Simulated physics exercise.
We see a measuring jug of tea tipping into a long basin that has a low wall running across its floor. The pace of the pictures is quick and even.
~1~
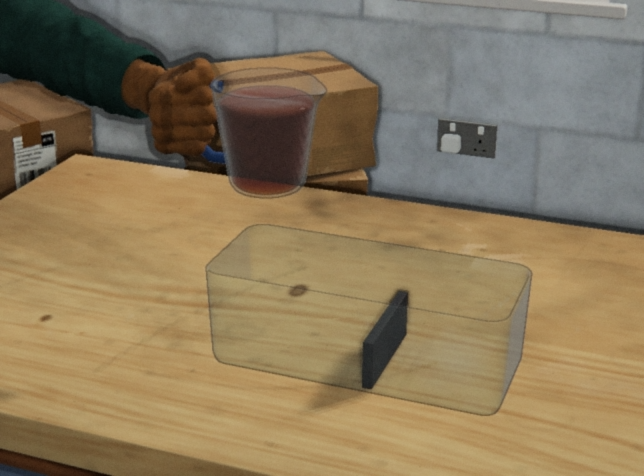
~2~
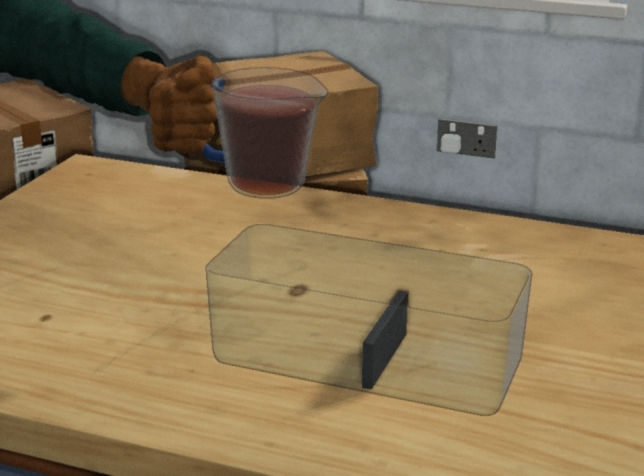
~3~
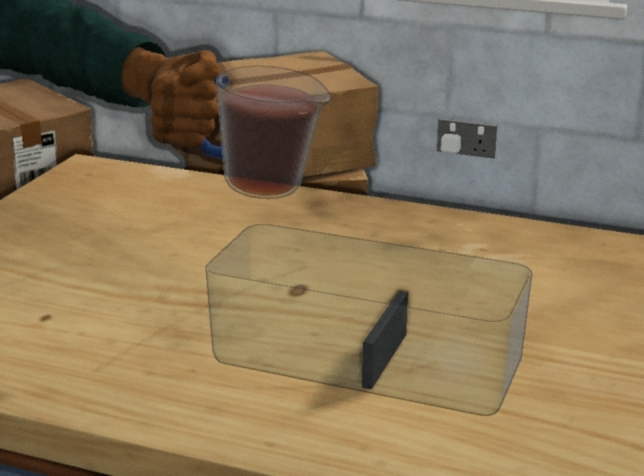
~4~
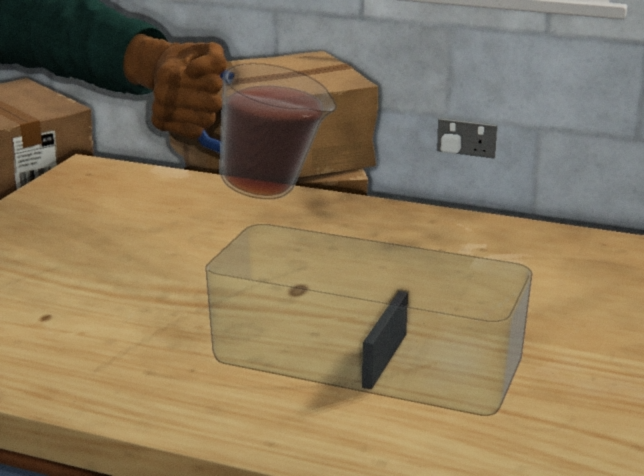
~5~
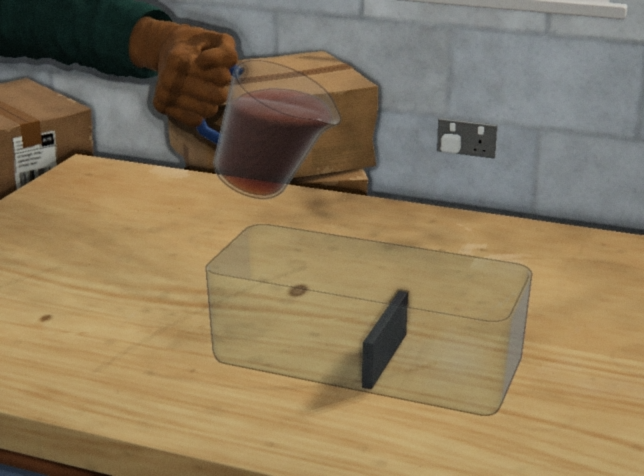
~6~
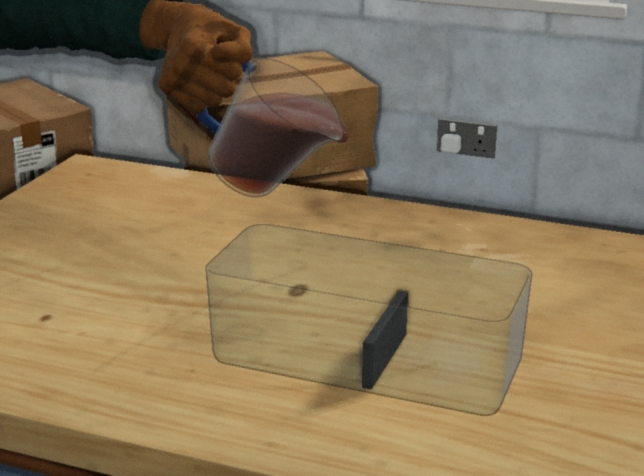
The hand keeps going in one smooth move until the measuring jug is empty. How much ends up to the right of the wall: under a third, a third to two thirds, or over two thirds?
Well, the amount right of the wall falls short of a third.
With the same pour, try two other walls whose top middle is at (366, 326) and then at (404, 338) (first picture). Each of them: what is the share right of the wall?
In order, some 55 and 15 in a hundred.
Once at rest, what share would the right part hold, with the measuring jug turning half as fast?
It comes to near 50 per cent.
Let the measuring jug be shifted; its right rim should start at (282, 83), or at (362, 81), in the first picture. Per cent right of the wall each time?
Estimate, in order: 5 and 75 per cent.
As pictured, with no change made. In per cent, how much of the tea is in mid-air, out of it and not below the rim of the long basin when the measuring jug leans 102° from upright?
Roughly 30 percent.
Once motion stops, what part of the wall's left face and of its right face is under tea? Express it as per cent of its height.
It settles around 30 on the left side and around 20 on the right side.
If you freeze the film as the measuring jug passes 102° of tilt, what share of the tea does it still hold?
Around 40 in a hundred has not poured out yet.
A moment on, the tilt is 102° and 41 per cent is still to pour, 11 is left of the wall and 21 right of it.
Next, the tilt is 120° and 2 per cent is still to pour, 67 is left of the wall and 24 right of it.
Then the tilt is 120° and 0 per cent is still to pour, 70 is left of the wall and 26 right of it.
Later the tilt is 120° and 0 per cent is still to pour, 71 is left of the wall and 26 right of it.
In the end 71 per cent lies left of the wall, 26 right of it and 4 outside.
